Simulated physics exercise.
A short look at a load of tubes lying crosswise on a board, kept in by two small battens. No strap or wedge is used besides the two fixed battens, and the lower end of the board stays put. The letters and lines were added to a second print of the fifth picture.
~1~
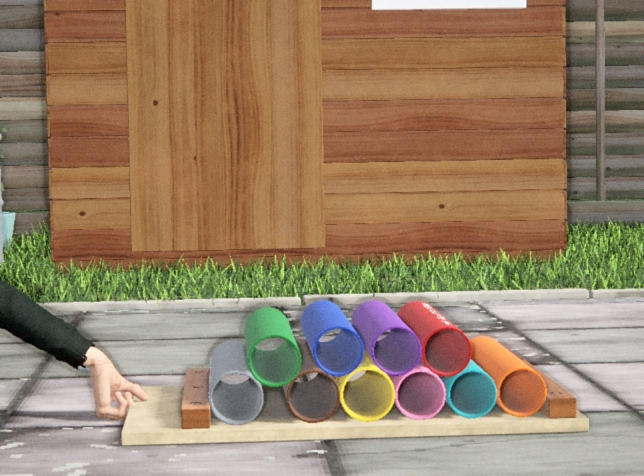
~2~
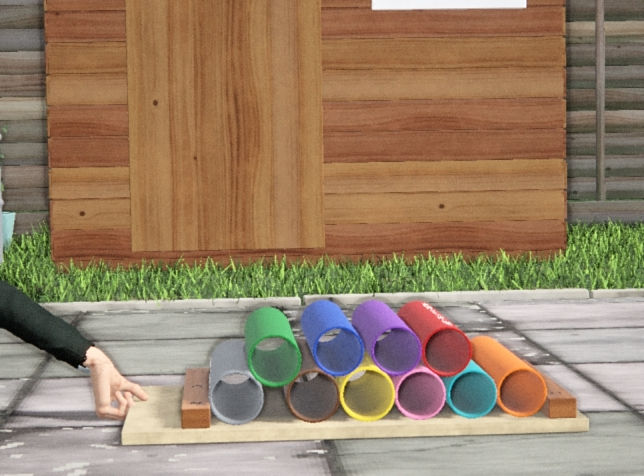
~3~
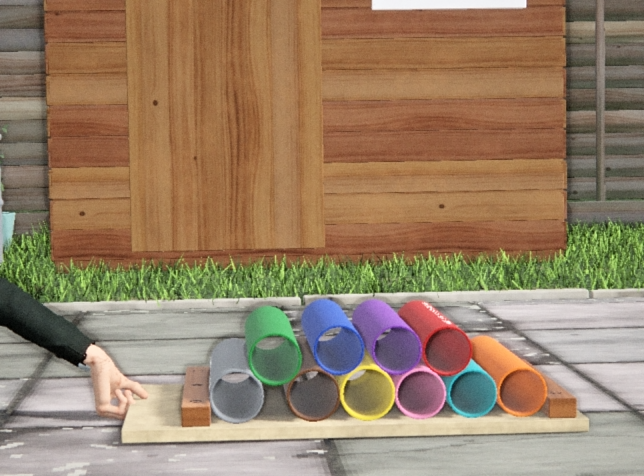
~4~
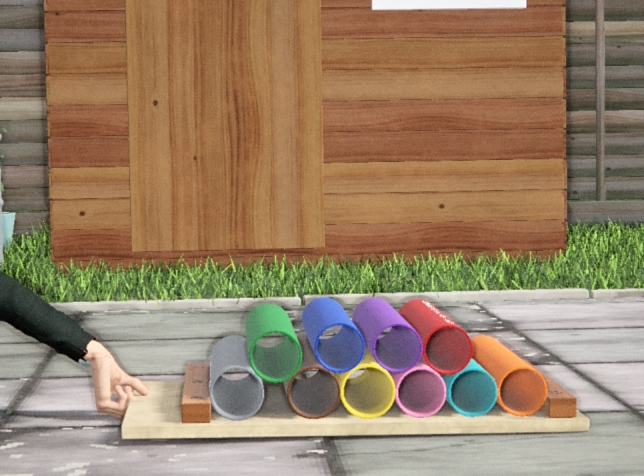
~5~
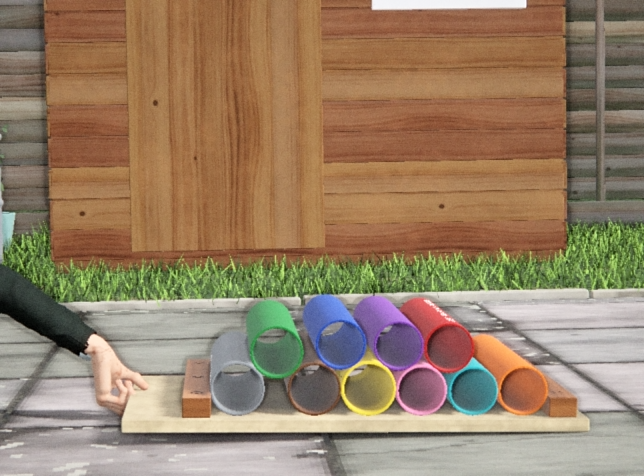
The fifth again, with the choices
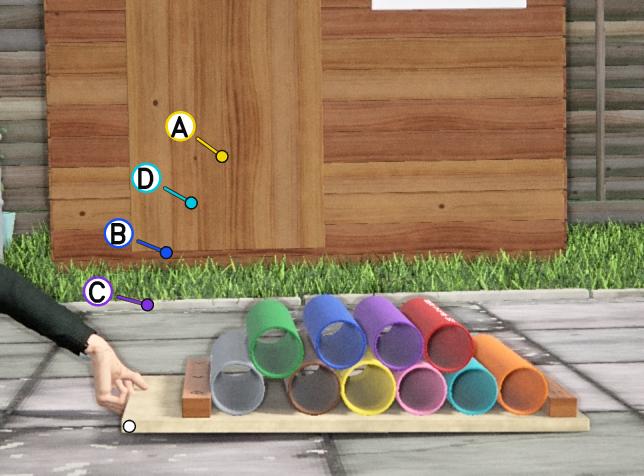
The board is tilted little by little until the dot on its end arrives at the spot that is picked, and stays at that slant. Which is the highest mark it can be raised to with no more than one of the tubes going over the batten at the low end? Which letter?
The last mark within the limit is B.
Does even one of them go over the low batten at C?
No.
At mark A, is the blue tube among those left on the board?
No.
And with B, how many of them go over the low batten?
It comes to none.
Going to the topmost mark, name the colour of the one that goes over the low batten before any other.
It is the red one.
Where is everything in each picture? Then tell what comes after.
Purple tube (396, 351); blue tube (338, 351); red tube (447, 352), in the first picture.
Red tube (447, 352); green tube (274, 361), in the second picture.
Board (346, 397); grey tube (236, 397); brown tube (314, 395); purple tube (397, 350), in the third picture.
Board (346, 395); grey tube (237, 393); brown tube (314, 393), in the fourth picture.
Board (347, 393); grey tube (237, 389); brown tube (315, 389), in the fifth picture.
On the copy, A at (222, 156); B at (166, 253); C at (147, 305); D at (191, 203); the white dot at (130, 426).
On B. First, board at 15°.
Then, board at 24°.
Finally, board at 24°, none over the low batten.
By contrast, A four over the low batten (purple, blue, red, green); C none over the low batten; D four over the low batten (purple, blue, red, green).
